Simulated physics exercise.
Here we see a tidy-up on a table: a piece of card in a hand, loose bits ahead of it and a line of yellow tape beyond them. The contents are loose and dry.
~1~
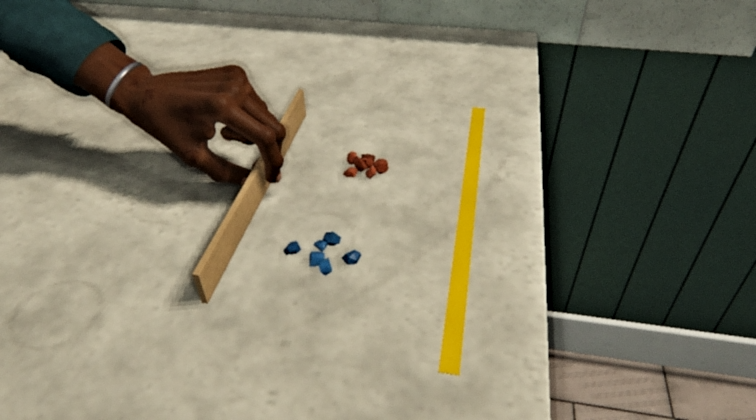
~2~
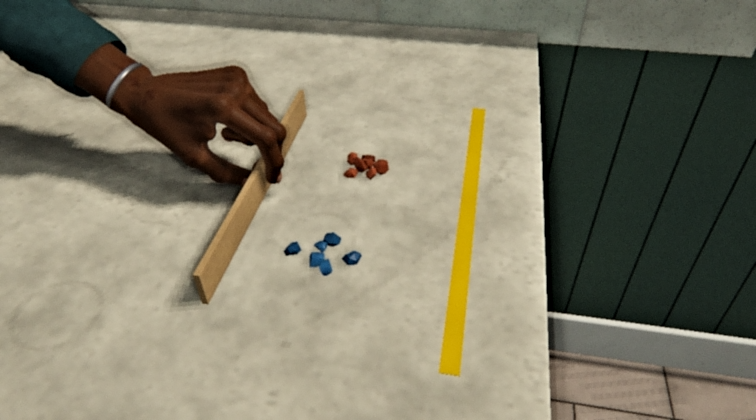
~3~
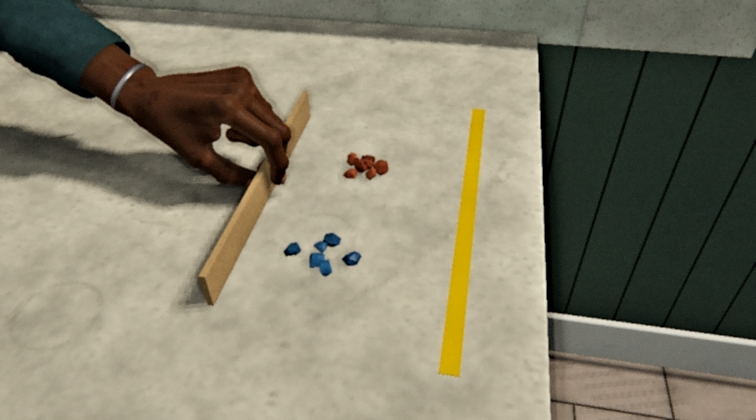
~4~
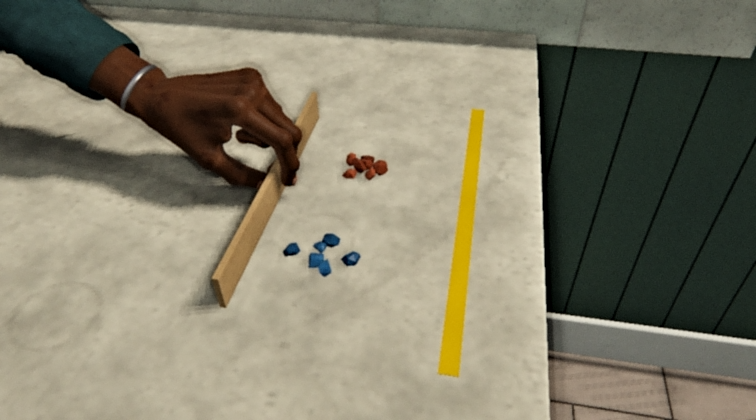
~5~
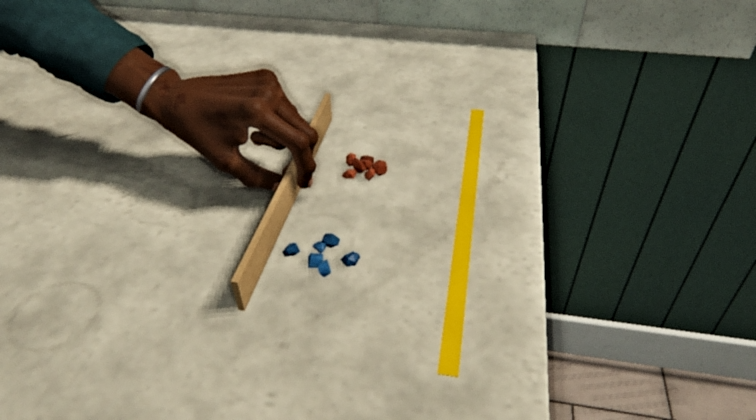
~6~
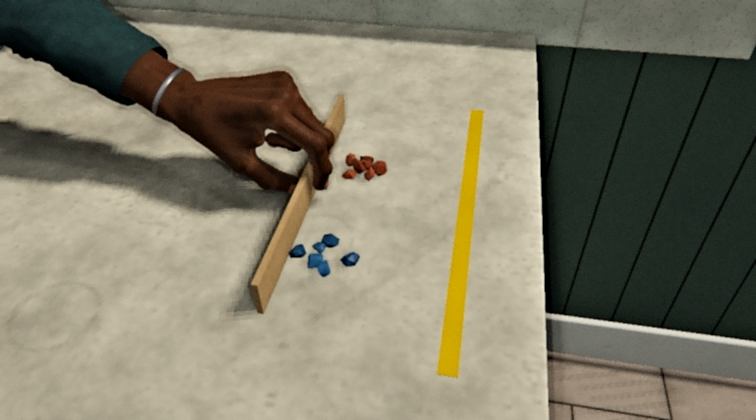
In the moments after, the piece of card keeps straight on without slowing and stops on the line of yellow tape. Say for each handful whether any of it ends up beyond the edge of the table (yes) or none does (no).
My prediction: The front handful loses nothing; the back handful loses nothing.
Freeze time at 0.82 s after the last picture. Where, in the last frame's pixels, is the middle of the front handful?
In the last picture's pixels, the middle is about (480, 276).
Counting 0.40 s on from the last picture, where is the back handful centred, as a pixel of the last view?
I'd point at about (412, 175).
Then, 0.40 s after the last picture, piece of card still moving, near (395, 181); front handful all on the table, its front near (405, 264); back handful all on the table, its front near (433, 178).
Then, 0.82 s after the last picture, piece of card stopped at the yellow tape; front handful all on the table, its front near (497, 276); back handful all on the table, its front near (512, 186).
At rest, piece of card stopped at the yellow tape; front handful all on the table, its front near (497, 276); back handful all on the table, its front near (512, 186).
